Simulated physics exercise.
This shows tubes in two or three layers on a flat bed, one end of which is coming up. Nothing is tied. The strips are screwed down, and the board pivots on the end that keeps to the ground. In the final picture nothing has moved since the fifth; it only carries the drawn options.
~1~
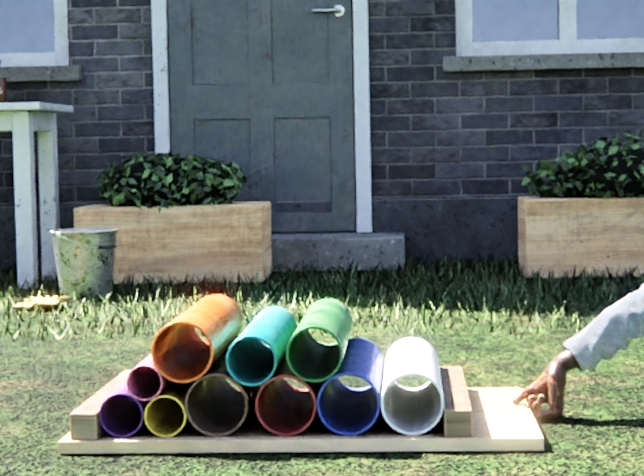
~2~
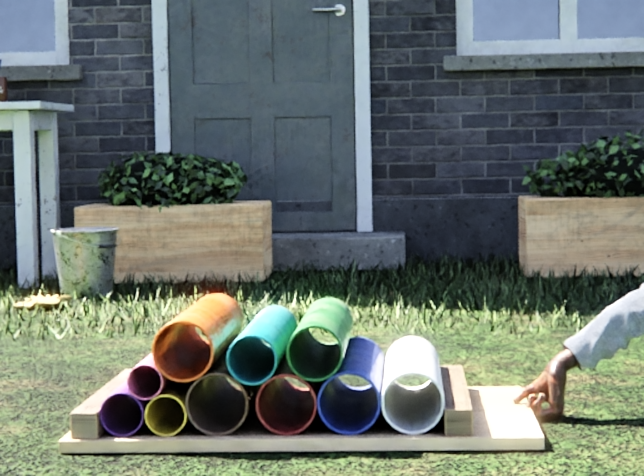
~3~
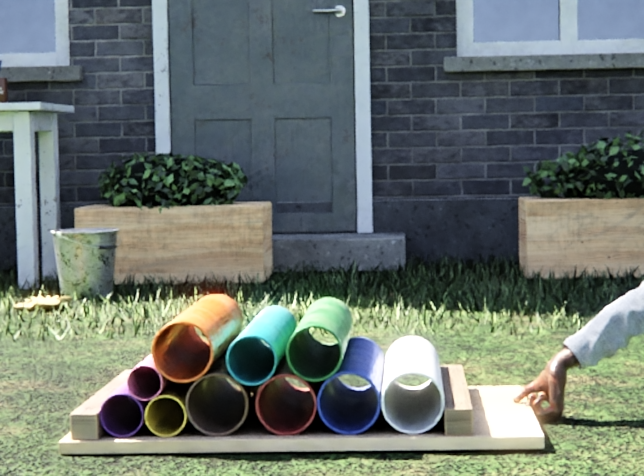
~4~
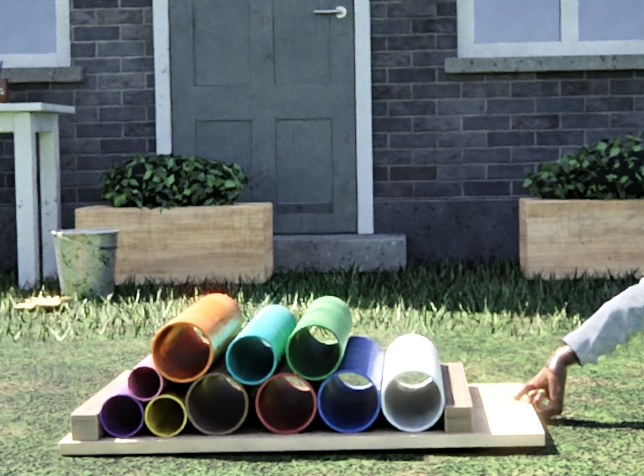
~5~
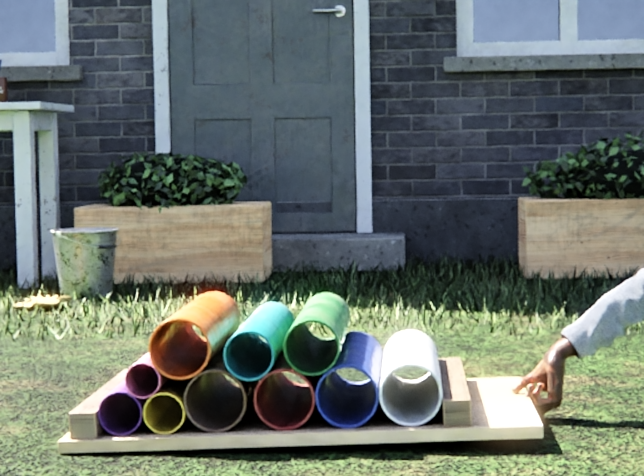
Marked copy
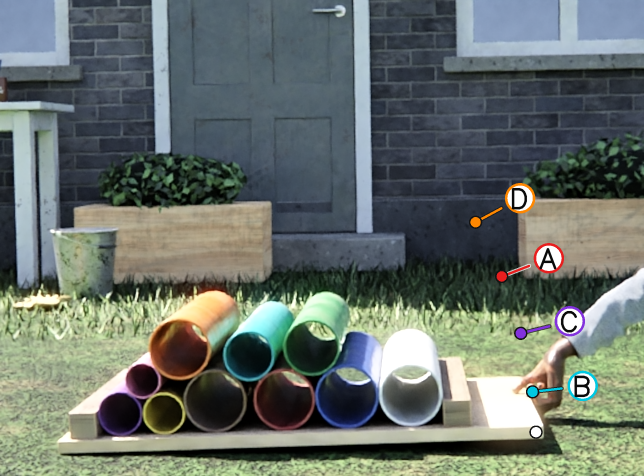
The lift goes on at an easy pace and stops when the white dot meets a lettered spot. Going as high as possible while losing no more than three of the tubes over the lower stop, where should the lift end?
Up to D.
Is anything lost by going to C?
At C: No.
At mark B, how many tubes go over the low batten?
The count is none.
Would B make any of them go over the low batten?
At B: No.
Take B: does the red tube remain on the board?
Yes.
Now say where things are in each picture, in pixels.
The first frame shows brown tube (216, 405); red tube (286, 406); blue tube (349, 404).
The second frame shows blue tube (349, 403); white tube (413, 403).
The third frame shows board (309, 405); blue tube (349, 403); white tube (413, 402).
The fourth frame shows board (309, 404); yellow tube (166, 416).
The fifth frame shows board (308, 400); yellow tube (164, 413).
On the marked copy, A at (502, 276); B at (532, 392); C at (521, 333); D at (476, 222); the white dot at (536, 432).
Taking D. A third of the way, board at 16°.
Two thirds of the way, board at 28°.
When it is over, board at 28°, two over the low batten (pink, orange).
As for the rest, A none over the low batten; B none over the low batten; C none over the low batten.
